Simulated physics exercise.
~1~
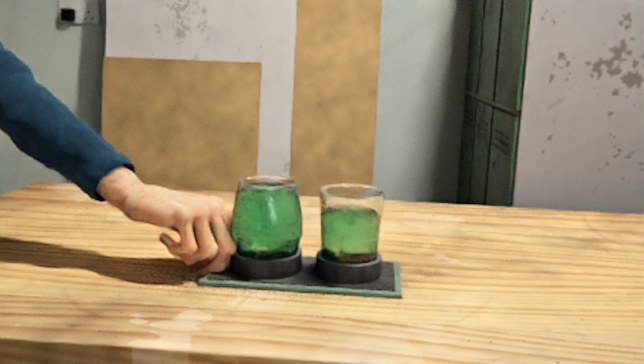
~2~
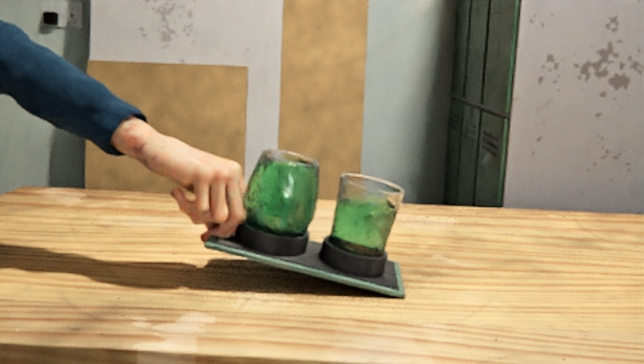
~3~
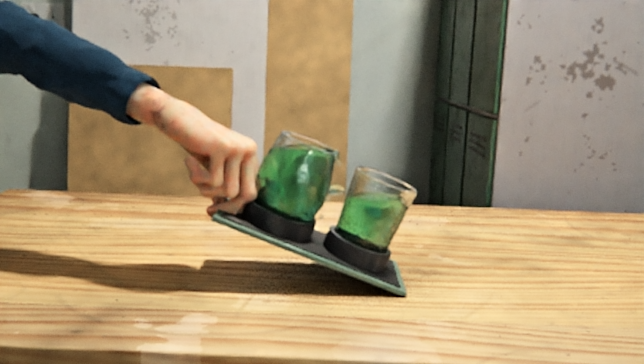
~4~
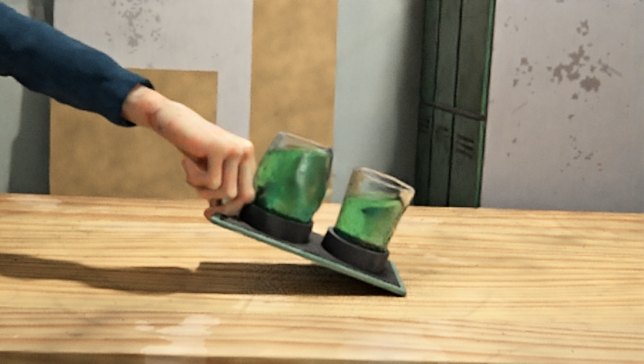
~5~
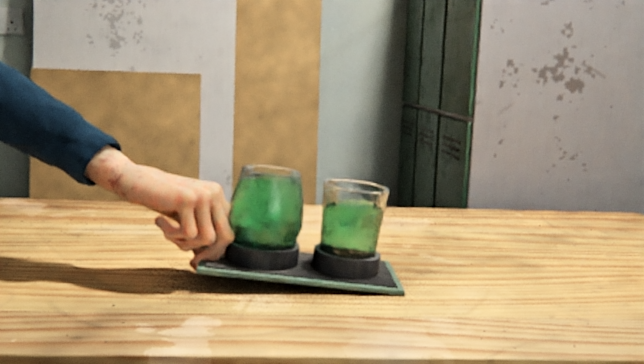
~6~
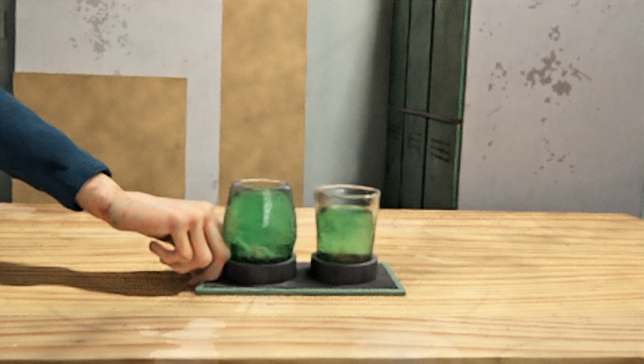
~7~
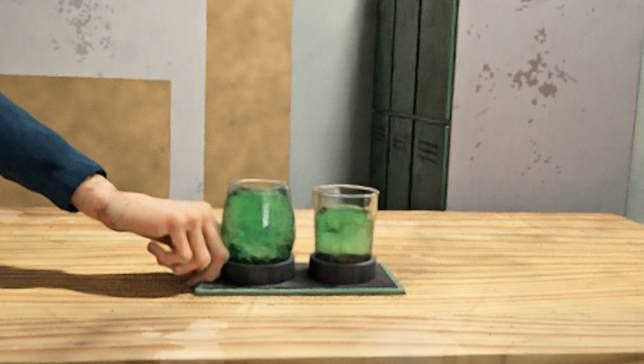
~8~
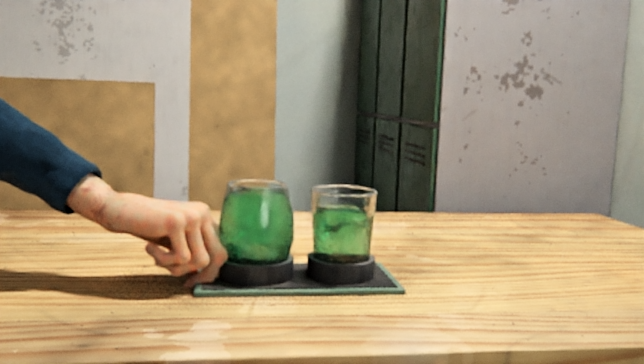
At first, a hand in a blue sleeve grips the left edge of a dark tray lying flat on a wooden table, with two open glasses of green liquid seated in black holders. The hand raises that edge, tipping the tray and both glasses to the right. The liquid surges toward the right side, and a little slops over the rim of the rounder left glass. After holding the slant briefly, the hand lowers the edge as the view drifts sideways. The tray ends flat, both glasses upright and still holding green liquid, the hand beside them.
